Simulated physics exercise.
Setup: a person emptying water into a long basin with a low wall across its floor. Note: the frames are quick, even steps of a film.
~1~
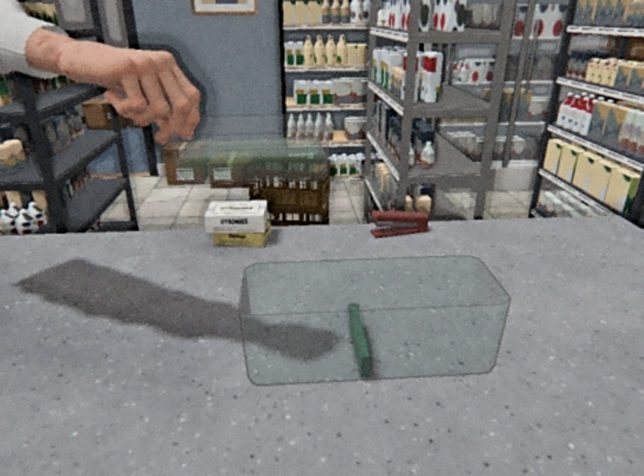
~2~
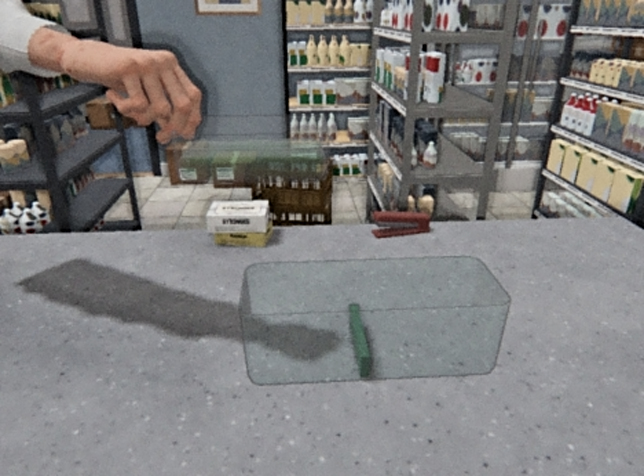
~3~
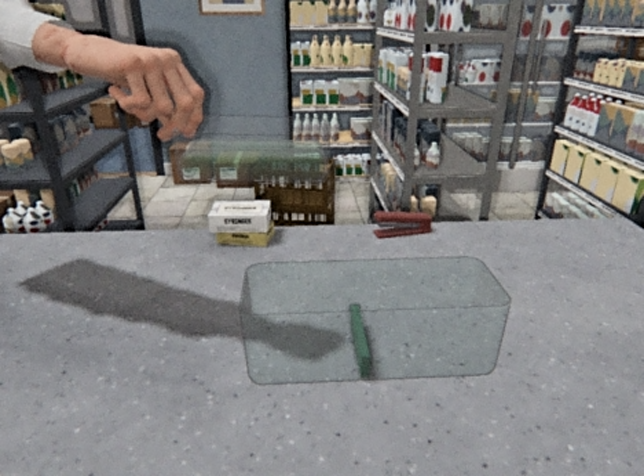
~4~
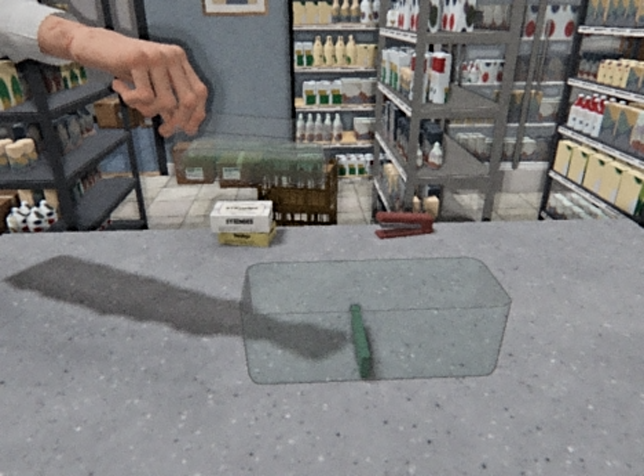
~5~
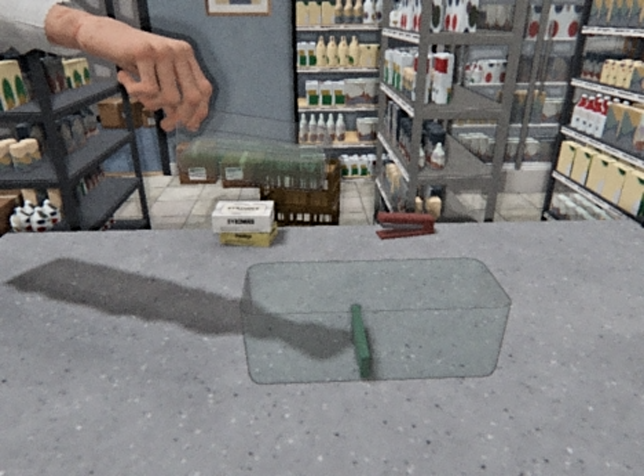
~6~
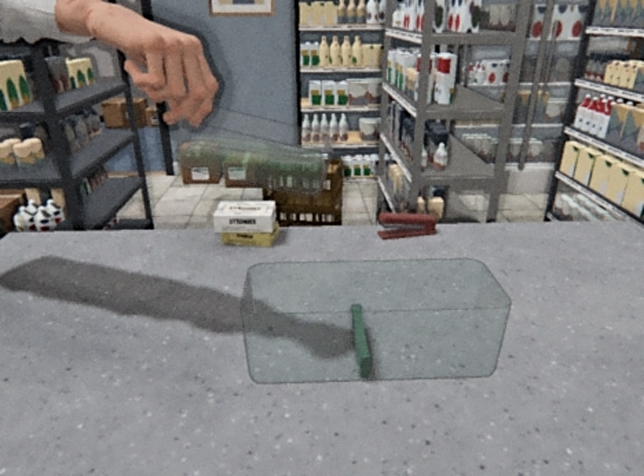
A hand above a clear long basin with a low green wall slowly tilting a transparent container slightly rightward on a shop counter.
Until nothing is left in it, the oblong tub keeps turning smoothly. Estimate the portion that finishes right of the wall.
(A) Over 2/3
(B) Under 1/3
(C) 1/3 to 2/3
Option C: 1/3 to 2/3.
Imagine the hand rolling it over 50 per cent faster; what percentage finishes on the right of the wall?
About 45 %.
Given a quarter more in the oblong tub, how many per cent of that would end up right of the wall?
It should come out close to 55 per cent.
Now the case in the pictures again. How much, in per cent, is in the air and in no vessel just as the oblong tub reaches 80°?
Estimated: 60 per cent or thereabouts.
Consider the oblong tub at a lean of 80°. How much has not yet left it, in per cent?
About 20 per cent.
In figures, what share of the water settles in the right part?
I'd put it near 50 per cent.
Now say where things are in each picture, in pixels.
The first frame shows tilt 0°; pouring edge (325, 124); surface from (185, 150) to (323, 146); the long basin's rim runs from (242, 289) to (494, 279); the wall's top is at (359, 330).
The second frame shows tilt 1°; pouring edge (326, 126); surface from (186, 149) to (323, 147).
The third frame shows tilt 2°; pouring edge (327, 128); surface from (187, 148) to (323, 148).
The fourth frame shows tilt 5°; pouring edge (328, 133); surface from (187, 147) to (324, 150).
The fifth frame shows tilt 9°; pouring edge (329, 138); surface from (187, 145) to (324, 152).
The sixth frame shows tilt 14°; pouring edge (330, 145); surface from (188, 143) to (325, 155).
A moment on, the oblong tub is tipped on its side and 20 per cent is still to pour, 2 is left of the wall and 19 right of it.
Next, the oblong tub is tipped right over and 2 per cent is still to pour, 36 is left of the wall and 48 right of it.
Then the oblong tub is tipped right over and 0 per cent is still to pour, 45 is left of the wall and 50 right of it.
Later the oblong tub is tipped right over and 0 per cent is still to pour, 45 is left of the wall and 50 right of it.
Finally, 45 per cent lies left of the wall, 50 right of it and 5 outside.
